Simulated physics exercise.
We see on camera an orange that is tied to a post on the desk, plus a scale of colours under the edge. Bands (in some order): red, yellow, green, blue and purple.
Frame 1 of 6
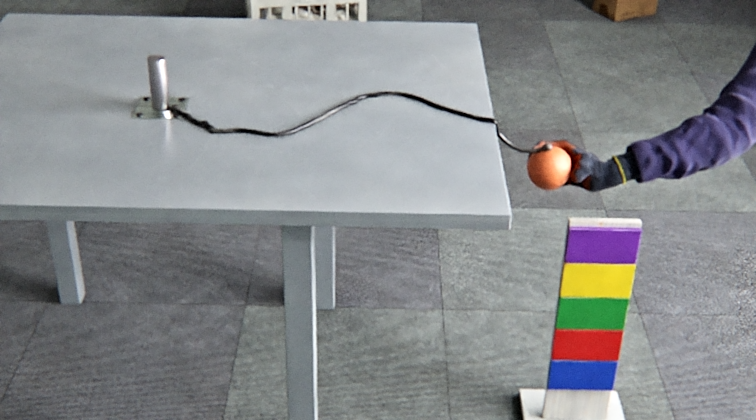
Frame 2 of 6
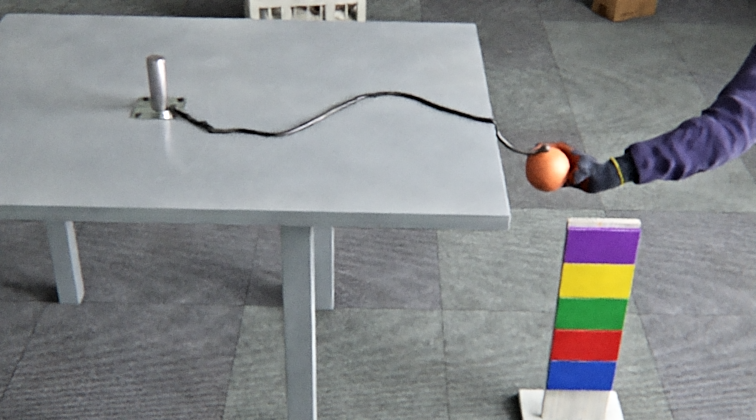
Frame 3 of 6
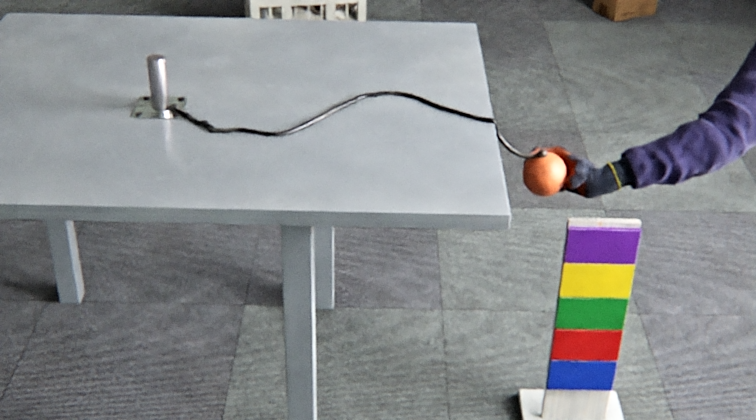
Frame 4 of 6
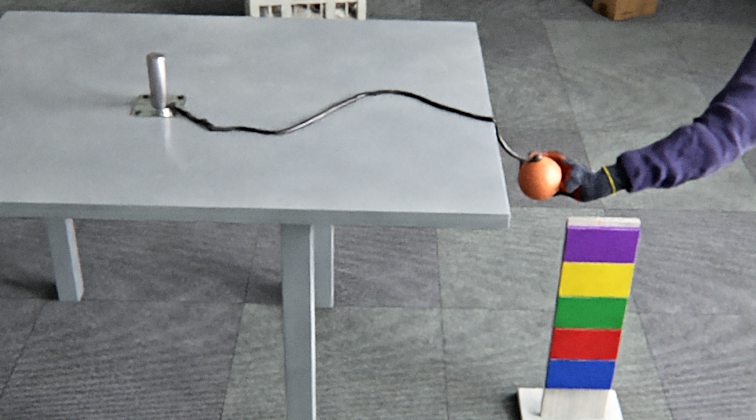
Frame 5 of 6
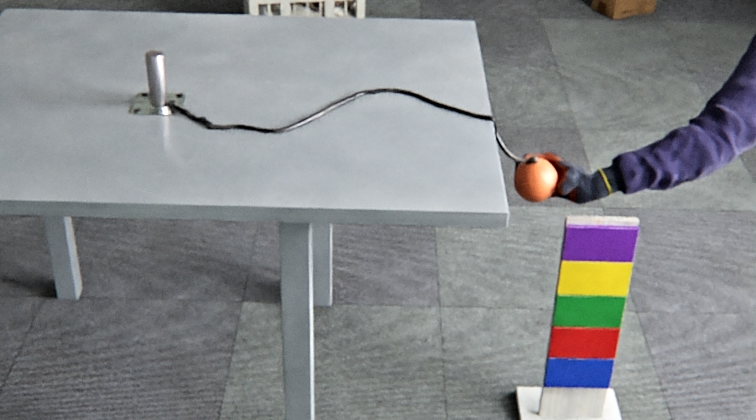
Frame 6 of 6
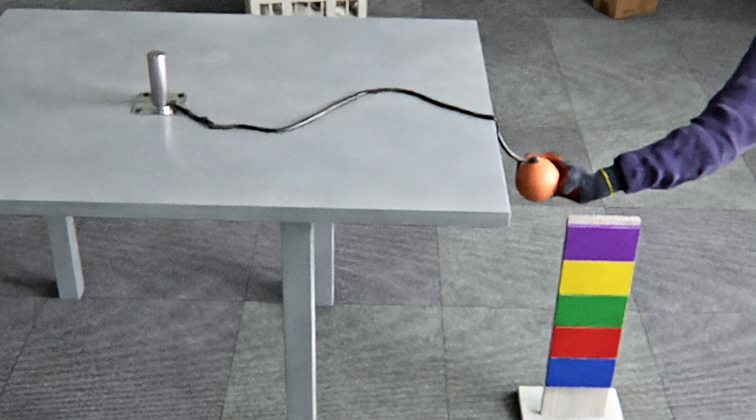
On a grey desk, a dark cord runs from a metal post past the right edge to an orange held in a gloved hand, above a standing scale of purple, yellow, green, red and blue bands. The hand moves the orange slightly down and left toward the desk, then keeps it nearly still.
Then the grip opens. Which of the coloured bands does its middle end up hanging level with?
It ends up level with the yellow band.
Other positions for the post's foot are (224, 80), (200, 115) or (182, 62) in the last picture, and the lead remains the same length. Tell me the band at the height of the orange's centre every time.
Going case by case, it's green, green and finally yellow.
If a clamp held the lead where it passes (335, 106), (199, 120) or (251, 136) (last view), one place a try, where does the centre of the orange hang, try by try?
Try one gives (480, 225), try two (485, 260), and try three (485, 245).
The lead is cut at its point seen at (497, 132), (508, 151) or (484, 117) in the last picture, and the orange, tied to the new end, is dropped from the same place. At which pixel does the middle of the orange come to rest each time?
The three cuts give roughly (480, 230), (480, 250) and (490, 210) respectively.
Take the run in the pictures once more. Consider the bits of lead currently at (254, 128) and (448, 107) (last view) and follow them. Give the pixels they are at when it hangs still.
About (287, 108), and the other about (493, 156).
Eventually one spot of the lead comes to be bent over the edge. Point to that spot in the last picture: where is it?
In the last picture it is at roughly (422, 97).
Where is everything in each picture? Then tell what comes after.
The first picture shows orange (549, 168); purple (603, 247); yellow (598, 282); green (592, 314); red (587, 346); blue (583, 376).
The second picture shows orange (548, 169); lead through (198, 124) (266, 134) (335, 110) (405, 95) (472, 117).
The third picture shows orange (545, 174).
The fourth picture shows orange (540, 179); lead through (198, 122) (266, 132) (335, 108) (405, 94) (472, 116).
The fifth picture shows orange (536, 180).
The sixth picture shows orange (537, 180); lead through (199, 120) (267, 130) (335, 106) (405, 92) (472, 114).
Soon after, orange near (486, 267); level with yellow.
Then, orange near (488, 275); level with yellow.
At rest, orange near (484, 275); level with yellow. The yellow one.
